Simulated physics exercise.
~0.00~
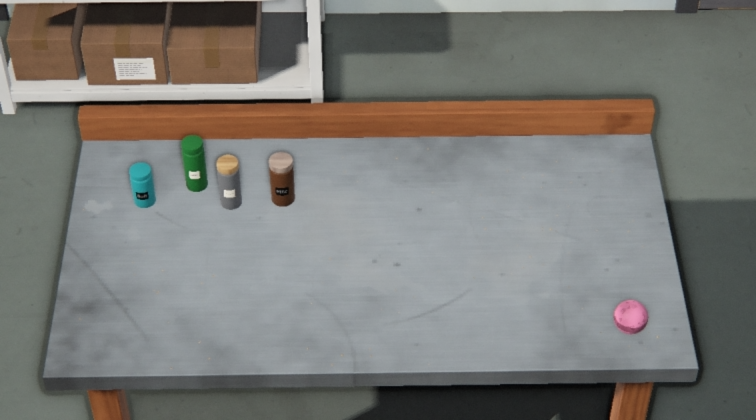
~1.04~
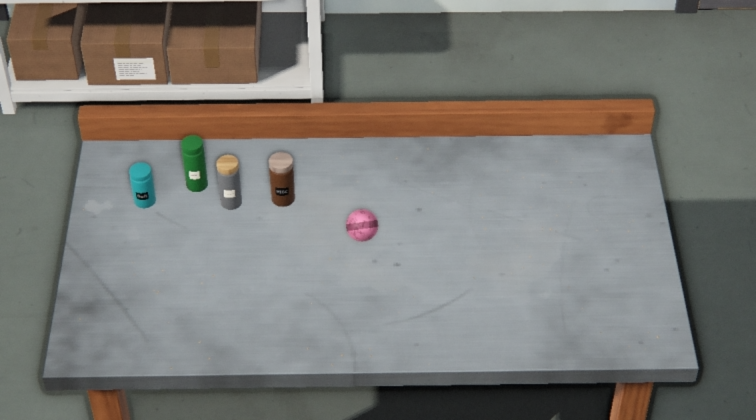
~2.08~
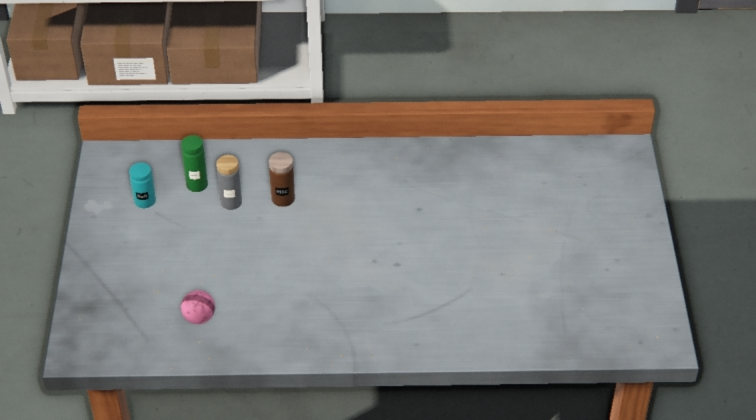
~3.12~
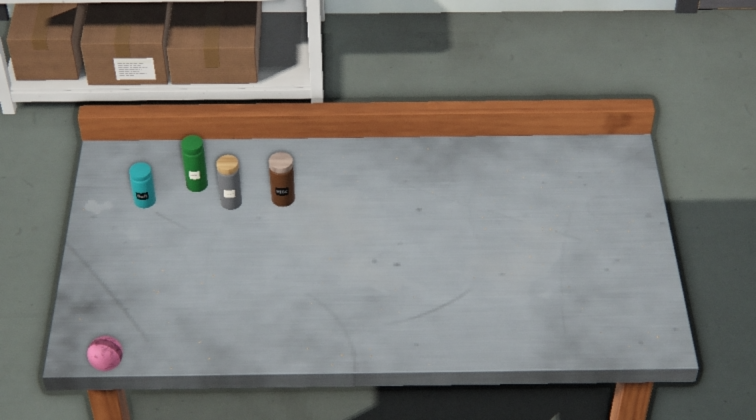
In this clip, a pink ball rolls left across a grey table from the right side, nearing a row of turquoise, green, grey and brown shakers, then heads down and left, ending near the front left corner while the shakers stay in place.
